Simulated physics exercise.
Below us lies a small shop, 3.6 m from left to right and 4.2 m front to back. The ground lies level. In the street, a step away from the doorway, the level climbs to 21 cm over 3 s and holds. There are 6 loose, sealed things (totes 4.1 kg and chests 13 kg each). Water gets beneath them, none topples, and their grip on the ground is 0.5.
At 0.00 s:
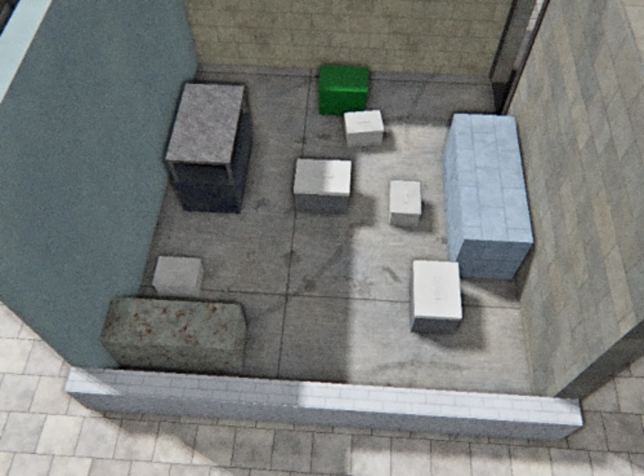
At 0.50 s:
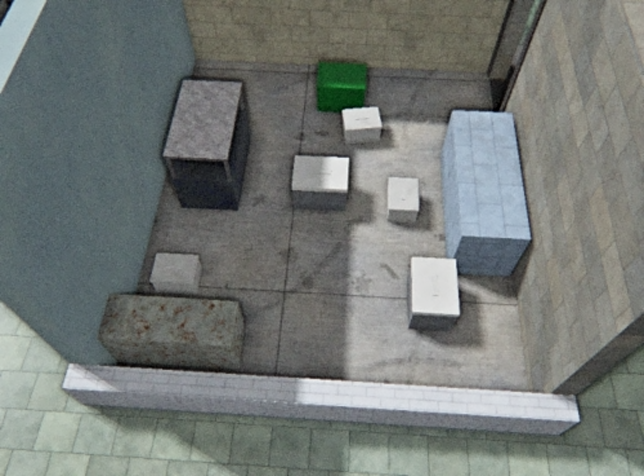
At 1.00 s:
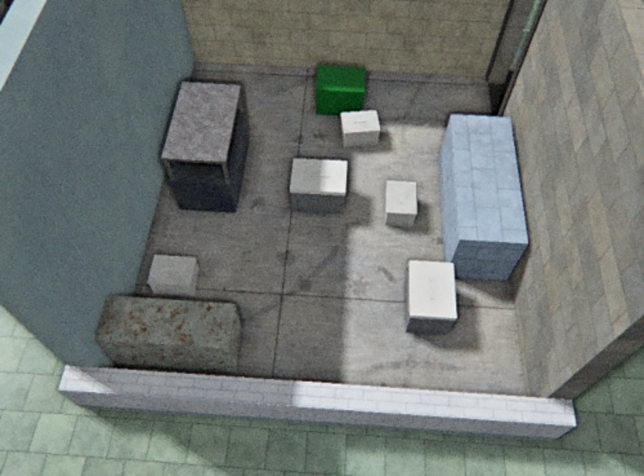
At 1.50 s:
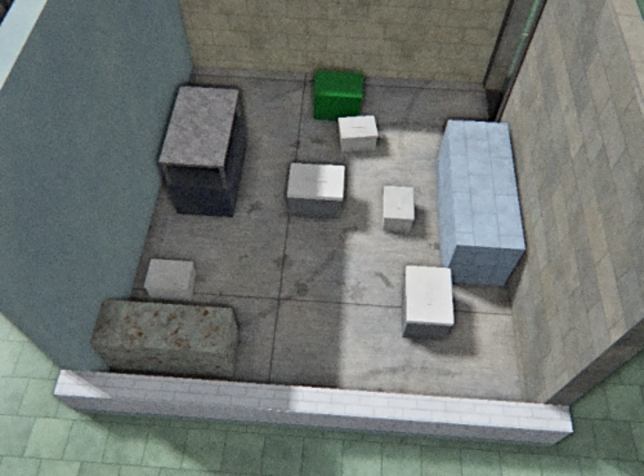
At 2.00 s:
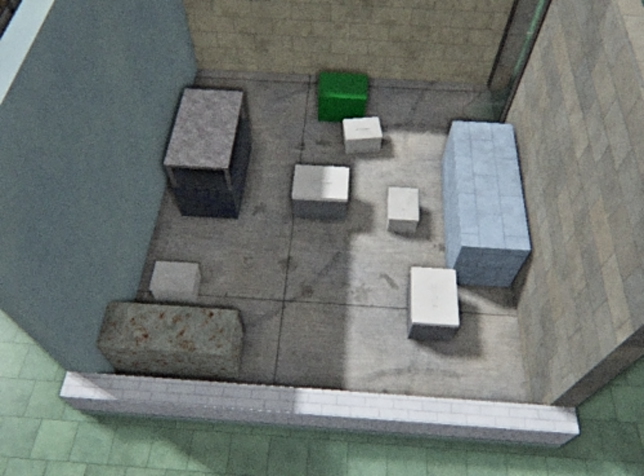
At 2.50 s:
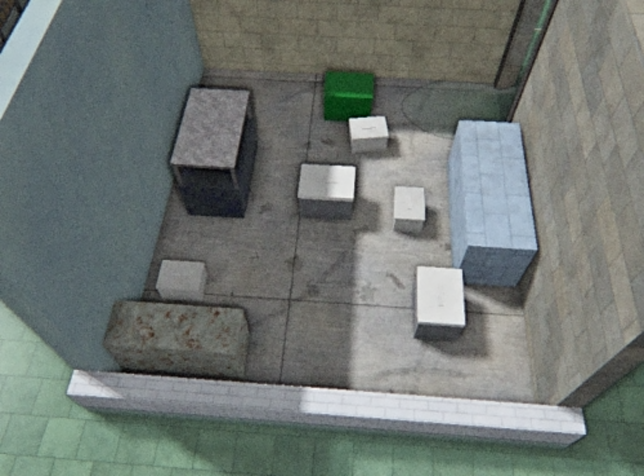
The clip shows a small walled shop from above, with a green chest, pale boxes and larger blocks standing still on its floor, while greenish water spreads over the paving outside and a little appears along the back right edge.
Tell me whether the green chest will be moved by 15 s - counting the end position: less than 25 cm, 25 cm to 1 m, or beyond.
The green chest gets carried off.
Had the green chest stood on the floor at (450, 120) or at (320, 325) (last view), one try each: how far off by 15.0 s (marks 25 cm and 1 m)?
In turn: It ends far away; it ends far away.
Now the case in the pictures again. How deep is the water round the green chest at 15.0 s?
Roughly 11 cm.
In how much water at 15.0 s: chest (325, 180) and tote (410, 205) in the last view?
About 16 and 8 cm.
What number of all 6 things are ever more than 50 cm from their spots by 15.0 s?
5 of them.
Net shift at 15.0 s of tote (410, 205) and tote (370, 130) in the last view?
In turn: 80 cm, 250 cm.
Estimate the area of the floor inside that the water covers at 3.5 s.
About 3.0 m2.
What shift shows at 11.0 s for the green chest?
Roughly 150 cm by then.
After 3.5 s the green chest is near (348, 85), 0.0 m from its start, aground; 0 afloat.
After 6.8 s the green chest is near (199, 92), 1.7 m from its start, afloat; 1 afloat.
After 11.0 s the green chest is near (199, 97), 1.7 m from its start, afloat; 5 afloat.
After 15.0 s the green chest is near (204, 86), 1.6 m from its start, afloat; 6 afloat.
